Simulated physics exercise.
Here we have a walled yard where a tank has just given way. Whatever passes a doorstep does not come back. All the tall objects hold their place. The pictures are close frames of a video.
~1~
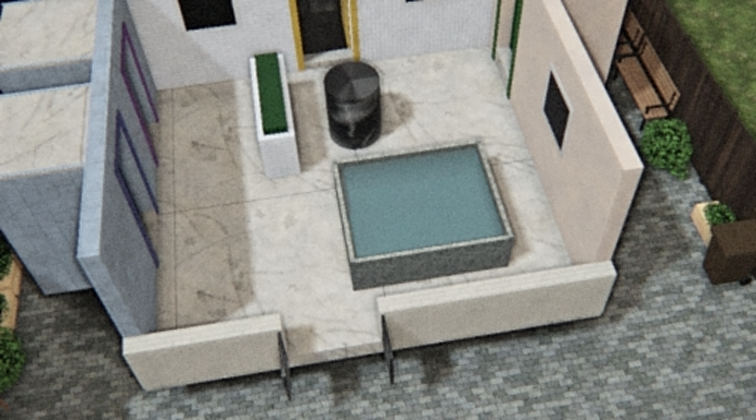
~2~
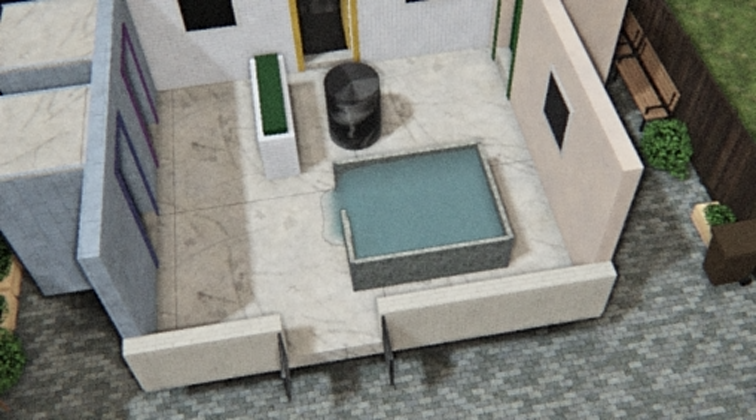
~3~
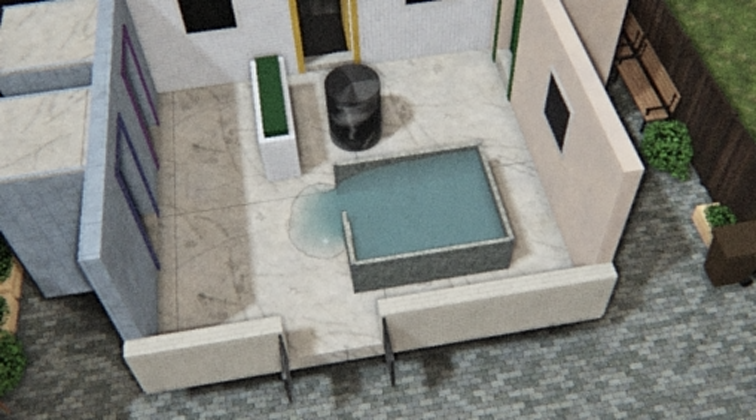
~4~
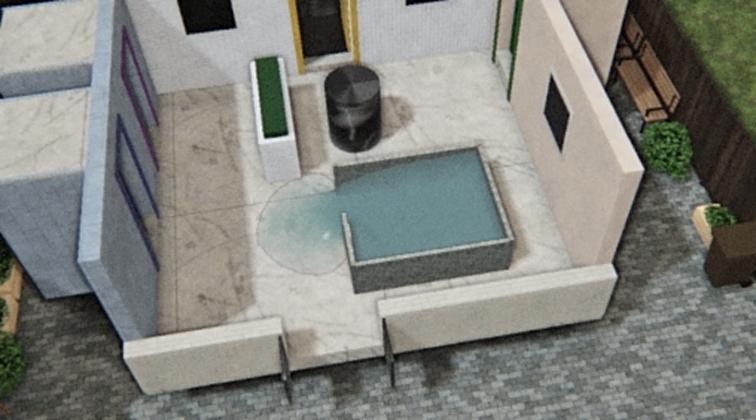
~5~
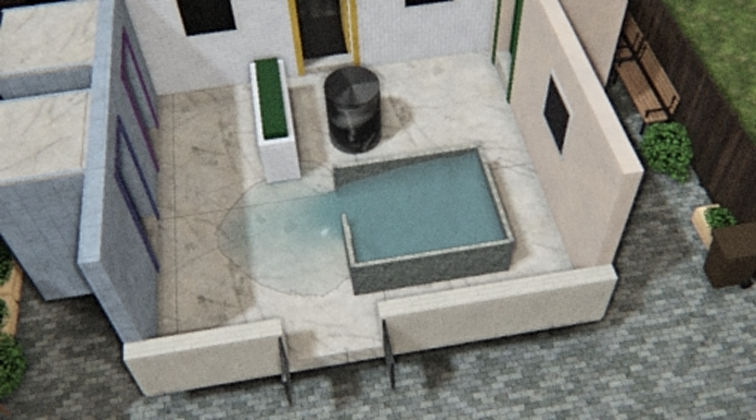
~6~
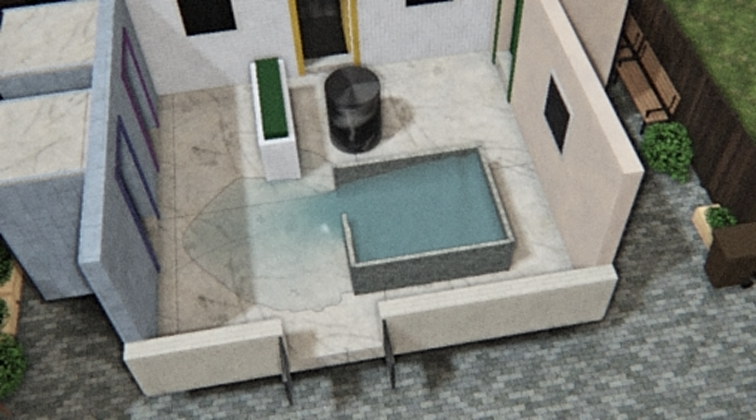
Walled yard with a rectangular water tank opening at its left side, water pouring out and spreading leftward across the pale floor.
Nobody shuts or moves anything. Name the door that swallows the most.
The blue doorway takes the most.
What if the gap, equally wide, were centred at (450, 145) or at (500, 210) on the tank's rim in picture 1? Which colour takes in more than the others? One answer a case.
Case one the purple door, case two the purple one.
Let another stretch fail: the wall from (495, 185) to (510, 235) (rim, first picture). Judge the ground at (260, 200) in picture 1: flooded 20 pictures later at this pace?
Answer: Clear.
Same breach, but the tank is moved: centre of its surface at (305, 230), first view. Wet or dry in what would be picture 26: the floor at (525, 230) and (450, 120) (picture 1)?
In that order: Not flooded, clear.
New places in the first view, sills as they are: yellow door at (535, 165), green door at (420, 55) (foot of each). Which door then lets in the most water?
That is the blue one.
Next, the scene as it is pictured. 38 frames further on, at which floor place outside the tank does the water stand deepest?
Near (159, 367).
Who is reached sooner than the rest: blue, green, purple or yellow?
That is the door marked blue.
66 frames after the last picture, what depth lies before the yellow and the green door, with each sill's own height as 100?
About 20 and 20 per cent.
A moment on, water covers 30 % of the floor; purple door not reached, blue door a trickle in, yellow door not reached, green door not reached.
Next, water covers 40 % of the floor; purple door a trickle in, blue door some in, yellow door not reached, green door not reached.
Then, water covers 50 % of the floor; purple door some in, blue door a lot in, yellow door wet at the sill, nothing in, green door not reached.
Later, water covers 75 % of the floor; purple door some in, blue door a lot in, yellow door wet at the sill, nothing in, green door not reached.
In the end, water covers 95 % of the floor; purple door some in, blue door a lot in, yellow door wet at the sill, nothing in, green door wet at the sill, nothing in; the blue door has let in the most.
